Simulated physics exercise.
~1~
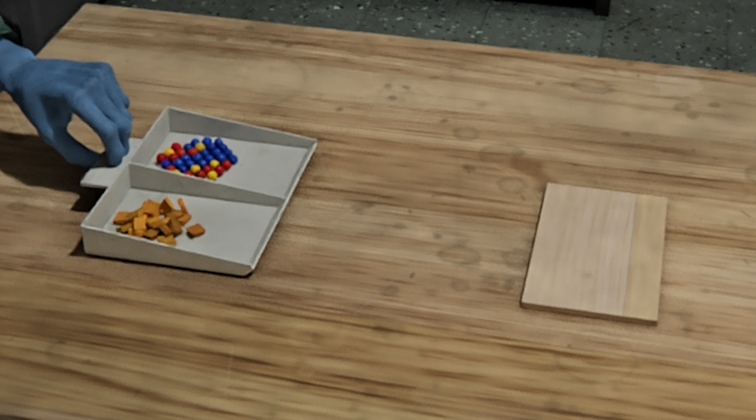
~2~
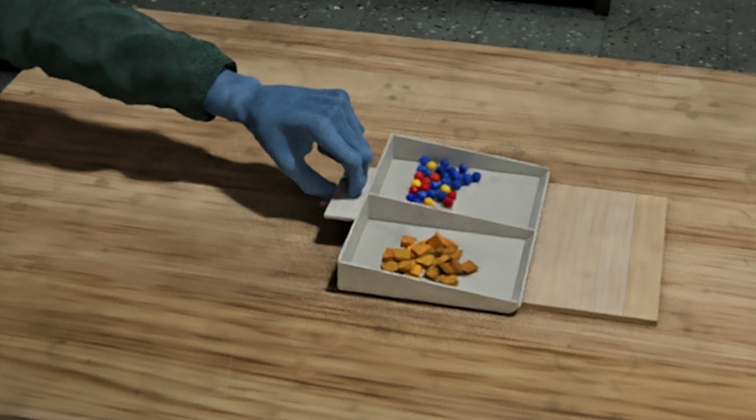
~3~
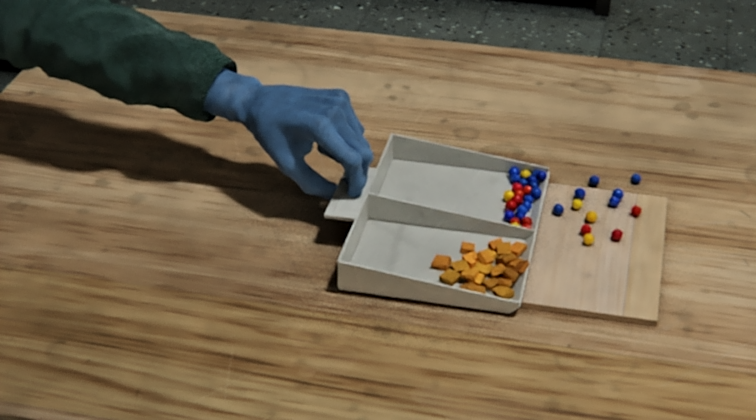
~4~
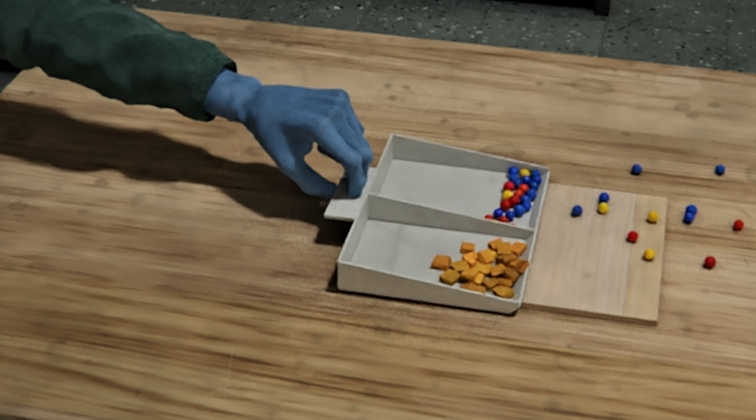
The clip shows a blue-gloved hand pushing a divided tray rightward across a wooden table until it stops against a flat board. Orange chunks slide forward but stay inside, while some red, blue and yellow beads spill over the front rim and roll across and beyond the board.
